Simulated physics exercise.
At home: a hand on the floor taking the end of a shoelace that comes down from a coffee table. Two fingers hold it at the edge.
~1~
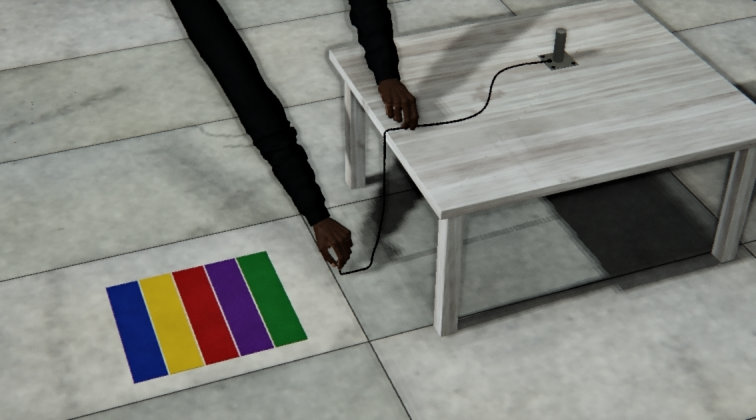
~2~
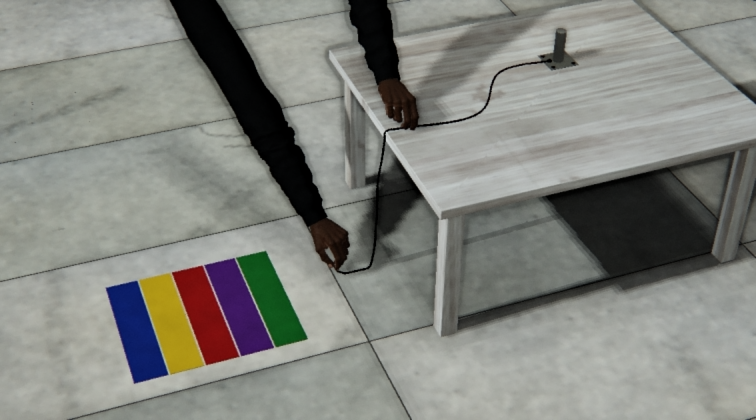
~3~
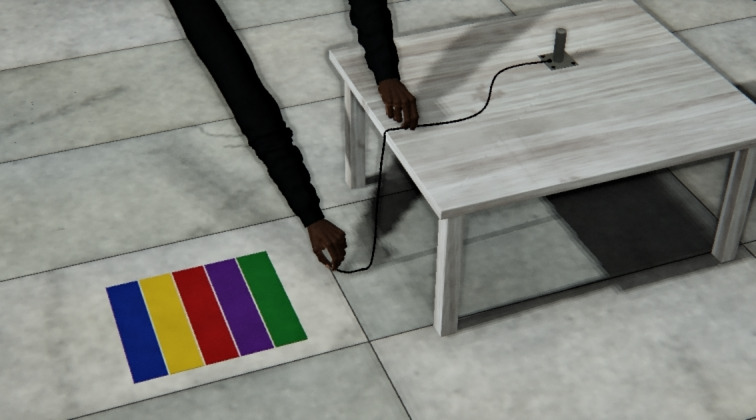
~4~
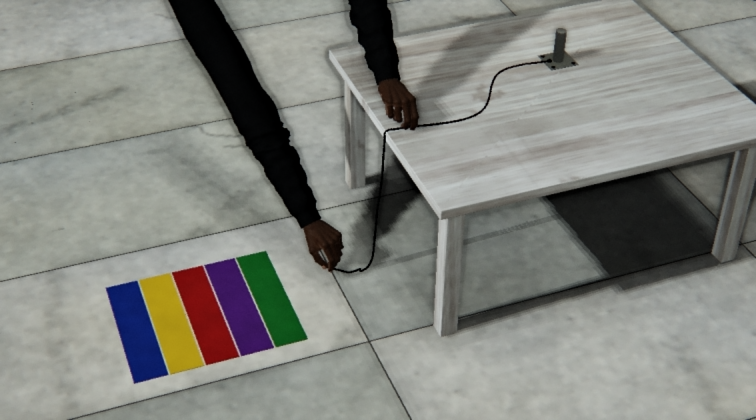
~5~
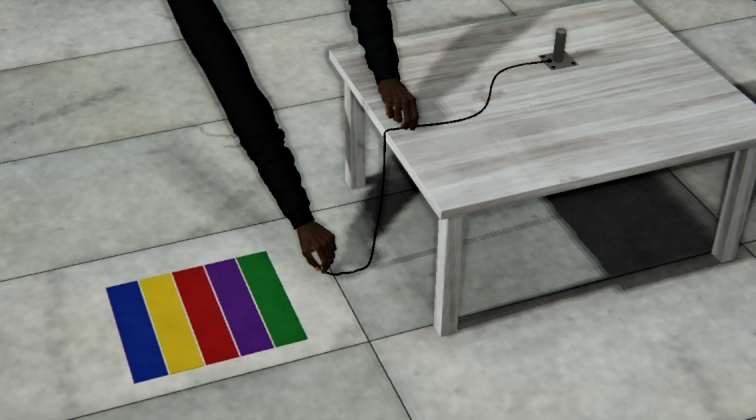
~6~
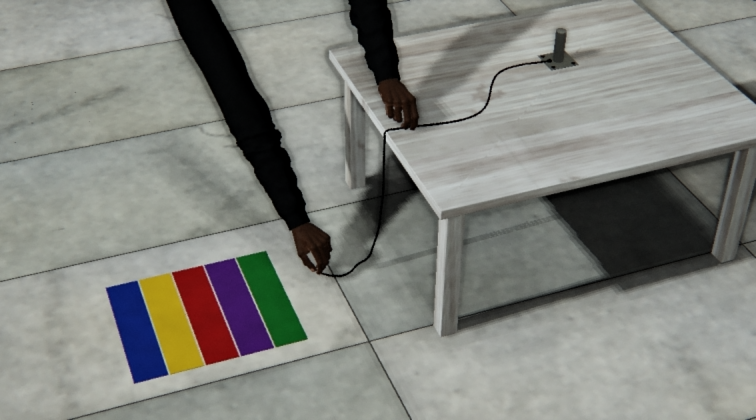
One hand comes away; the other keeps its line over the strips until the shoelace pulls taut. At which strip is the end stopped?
It gets as far as the red strip.
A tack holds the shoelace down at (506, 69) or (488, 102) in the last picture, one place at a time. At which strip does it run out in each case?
One after the other, red; purple.
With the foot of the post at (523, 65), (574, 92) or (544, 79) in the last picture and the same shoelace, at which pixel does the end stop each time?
Try by try, around (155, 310), (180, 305) and (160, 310).
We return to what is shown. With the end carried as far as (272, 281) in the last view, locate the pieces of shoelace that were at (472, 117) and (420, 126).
About (433, 104), and the other about (391, 123).
Soon after, end near (272, 281); over green.
Then, end near (228, 292); over purple.
At full stretch, end near (202, 298); over red. The red one.
